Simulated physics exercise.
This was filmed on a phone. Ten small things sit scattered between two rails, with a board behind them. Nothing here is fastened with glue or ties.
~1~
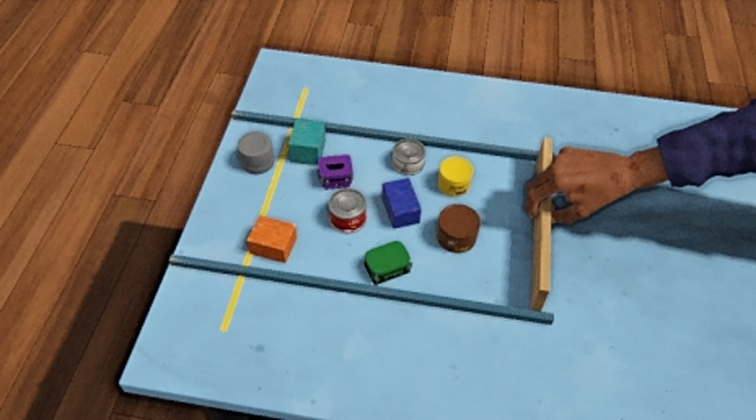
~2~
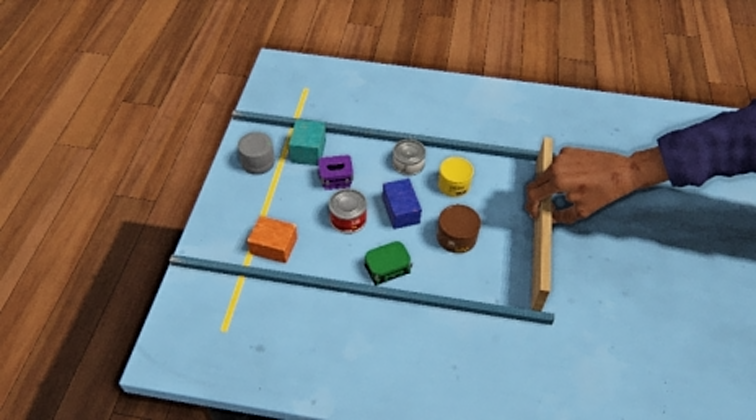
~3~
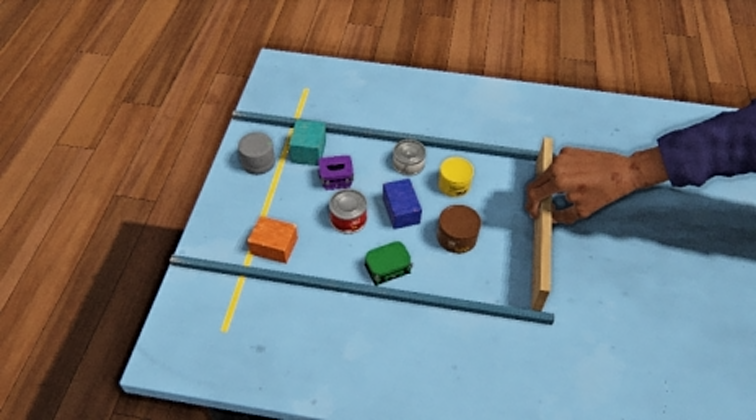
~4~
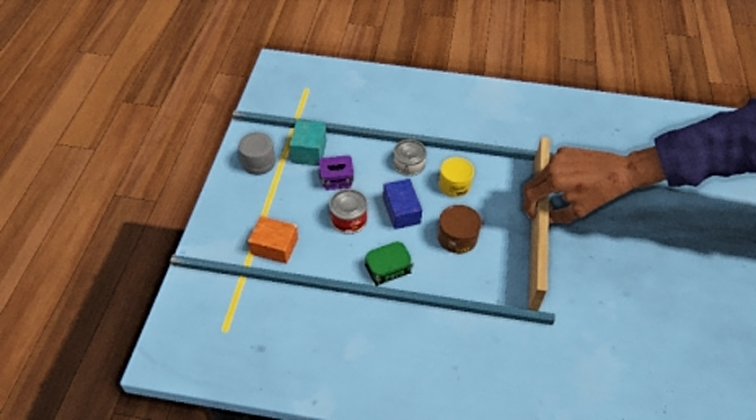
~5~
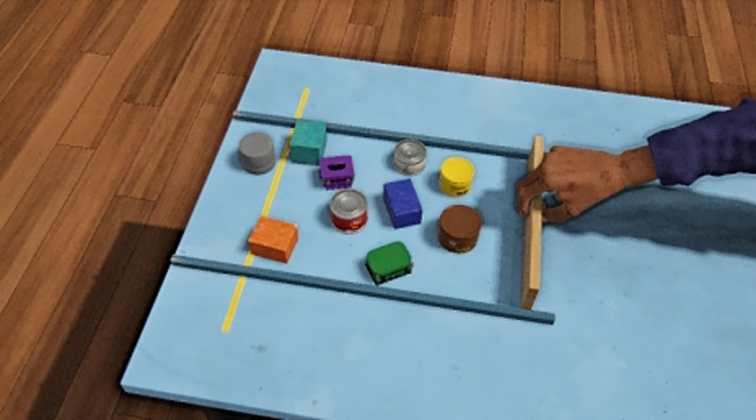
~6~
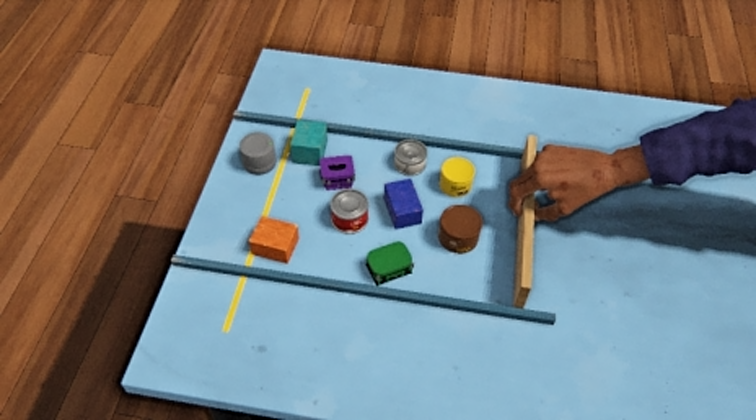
At first, a hand holds a wooden board upright at the right end of two rails on a pale blue surface, behind ten small scattered objects. The hand then slides the board slightly left, toward the brown tub and yellow container, while the objects stay essentially still and the board touches none.
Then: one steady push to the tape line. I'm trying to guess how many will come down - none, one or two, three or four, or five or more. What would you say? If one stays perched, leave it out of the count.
I would say one or two.
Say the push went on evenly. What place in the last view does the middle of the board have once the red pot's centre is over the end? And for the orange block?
For the red pot at (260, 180), for the orange block at (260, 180).
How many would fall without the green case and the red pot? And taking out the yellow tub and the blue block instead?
The first try gives 1, the second gives 0.
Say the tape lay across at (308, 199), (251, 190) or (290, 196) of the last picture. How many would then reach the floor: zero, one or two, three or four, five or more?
Lab note - count per position: Not one; three to four; zero.
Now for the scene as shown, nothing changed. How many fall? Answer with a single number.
That would be exactly 1.
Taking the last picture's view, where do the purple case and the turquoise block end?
Look around (236, 162) for the first and around (242, 132) for the second.
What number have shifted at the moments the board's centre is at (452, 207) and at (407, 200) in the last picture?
Counts: 3, 6.
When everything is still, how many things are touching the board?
So the total is 5.
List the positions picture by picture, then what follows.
The first picture shows grey lid (256, 153); orange block (273, 239); turquoise block (307, 142); board (542, 220); tape (270, 193).
The second picture shows orange block (273, 239); board (543, 220).
The third picture shows turquoise block (308, 143); white pot (409, 157).
The fourth picture shows grey lid (257, 154); purple case (337, 173).
The fifth picture shows orange block (274, 240); brown tub (459, 229).
The sixth picture shows grey lid (258, 154); orange block (275, 240); turquoise block (309, 143); board (526, 217); tape (272, 193).
Soon after, none off yet; grey lid at rest near (258, 154); orange block at rest near (275, 240); turquoise block at rest near (309, 143).
At rest, the number that fall off is one or two; fallen, grey lid.
